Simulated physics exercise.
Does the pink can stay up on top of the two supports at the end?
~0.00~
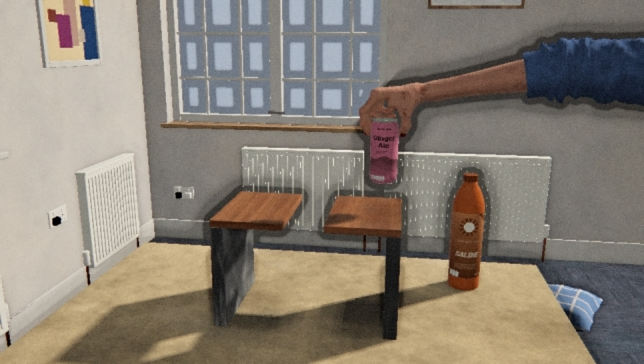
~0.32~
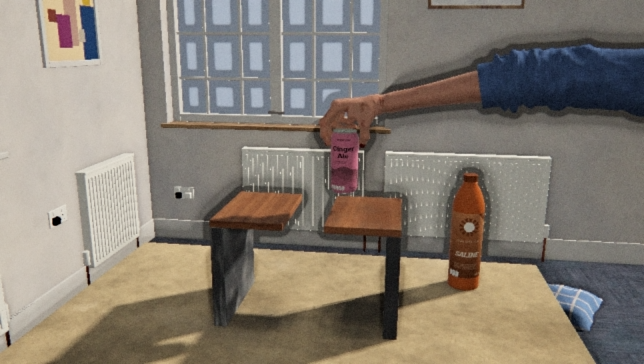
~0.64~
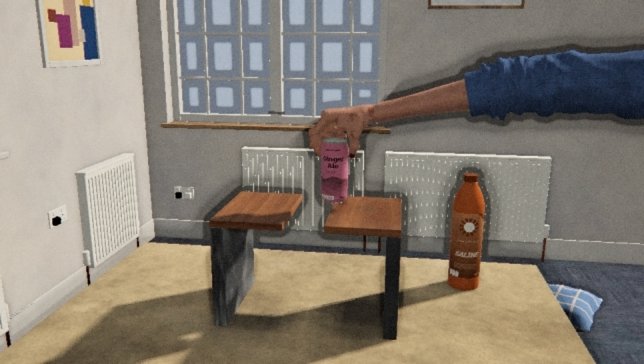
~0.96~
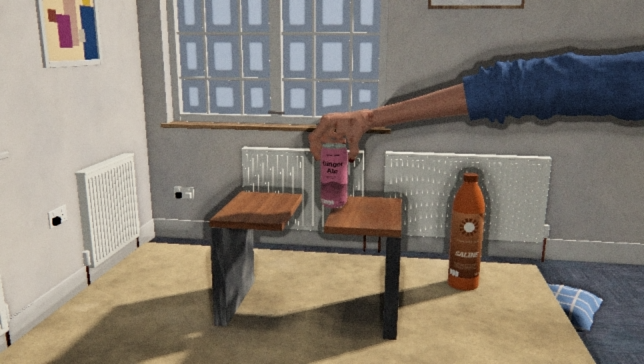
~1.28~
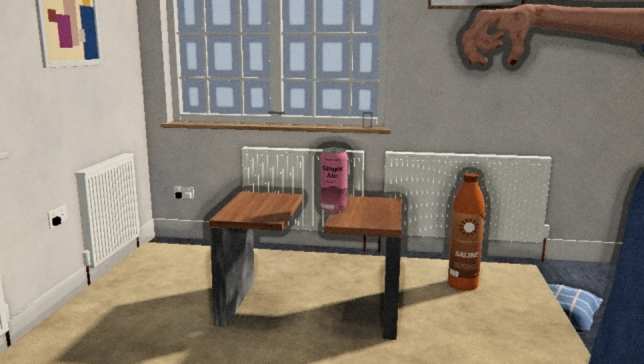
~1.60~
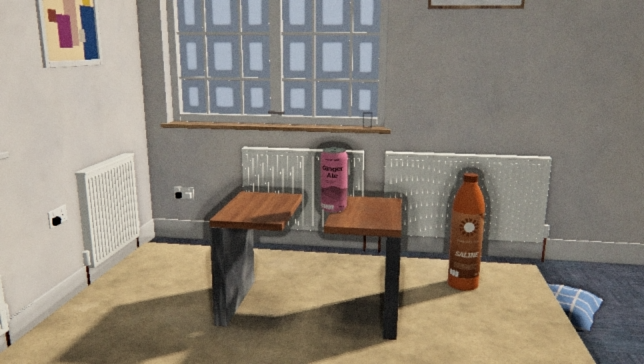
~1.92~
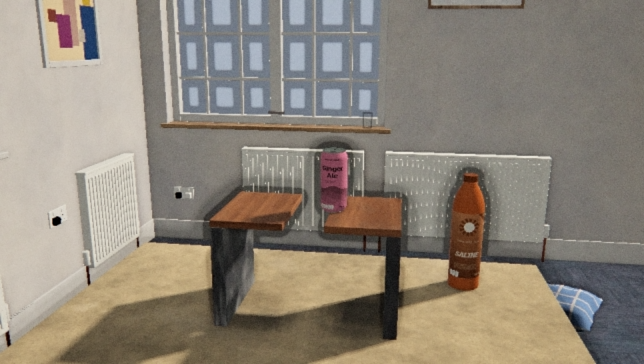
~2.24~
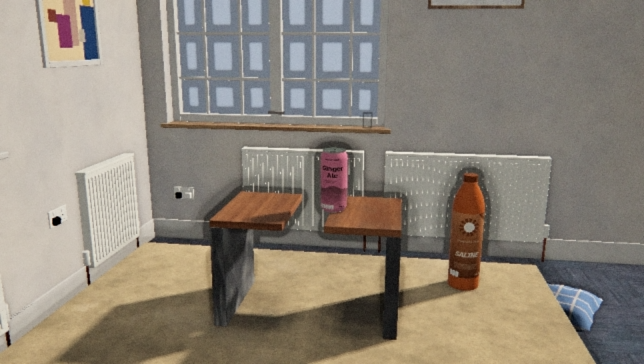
Yes, the pink can stays on top, upright and still at the gap after the hand has let go.
